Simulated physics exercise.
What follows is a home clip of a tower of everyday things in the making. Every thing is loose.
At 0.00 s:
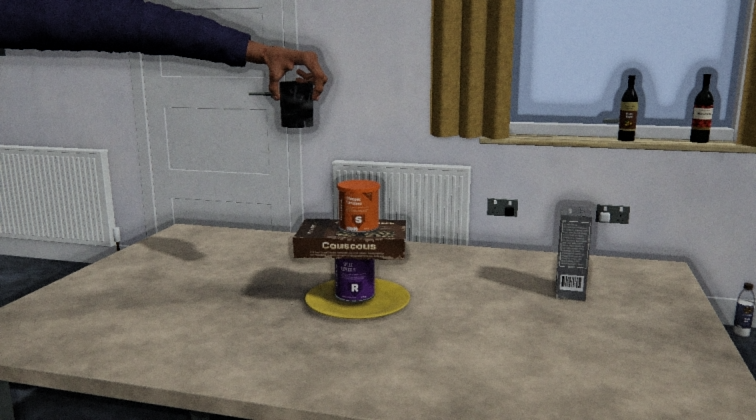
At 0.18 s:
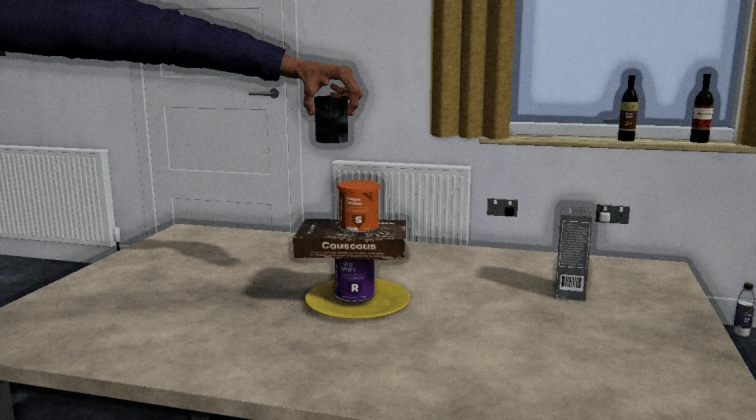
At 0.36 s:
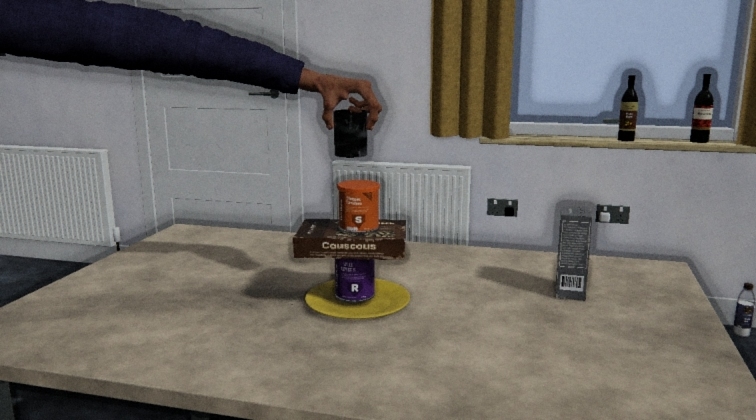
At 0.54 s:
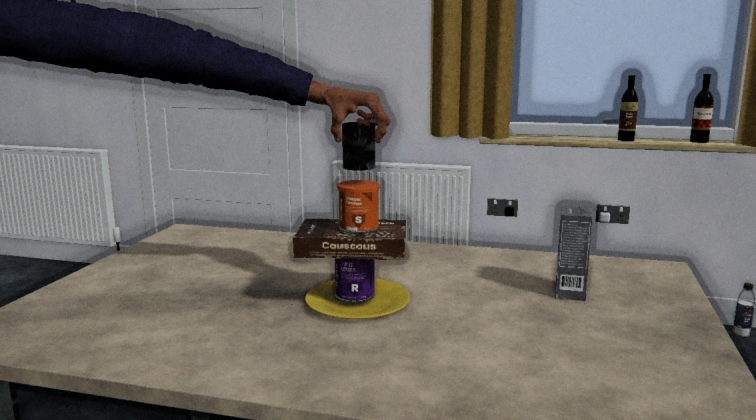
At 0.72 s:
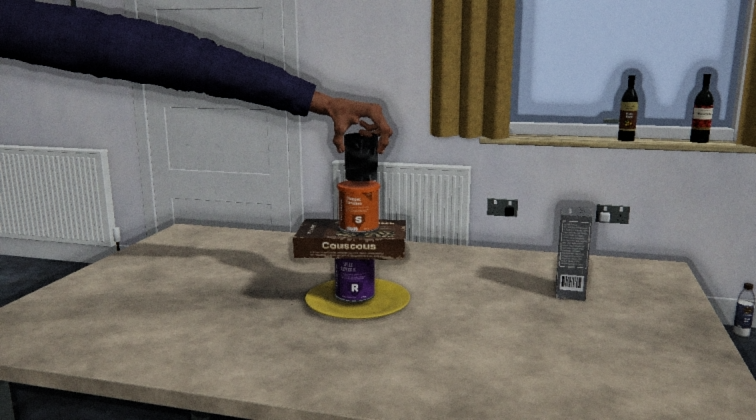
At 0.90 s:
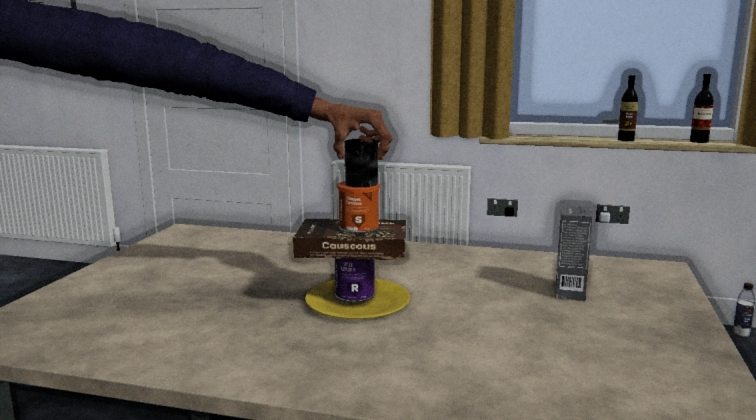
A hand moves a black cup right and lowers it onto the stacked orange pot.
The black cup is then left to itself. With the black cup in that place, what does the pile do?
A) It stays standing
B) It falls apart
Option A: It stays standing.
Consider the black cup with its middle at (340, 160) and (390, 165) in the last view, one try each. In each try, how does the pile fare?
It survives the first time and caves in the second time.
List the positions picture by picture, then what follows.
In the first frame, coming down; black cup (297, 104); yellow plate (358, 300).
In the second frame, coming down; black cup (332, 119); grey carton (573, 253).
In the third frame, coming down; black cup (351, 133); brown packet (352, 238).
In the fourth frame, coming down; black cup (359, 146); purple pot (355, 272).
In the fifth frame, coming down; black cup (361, 157); orange pot (359, 206).
In the sixth frame, in place under the hand; black cup (361, 163); yellow plate (358, 300).
By 1.80 s, all is still.
By 2.90 s, things are still on the move.
When it is over (4.0 s), all 6 as before. End places, in pixels of the last picture, black cup near (361, 164). The pile stays up.
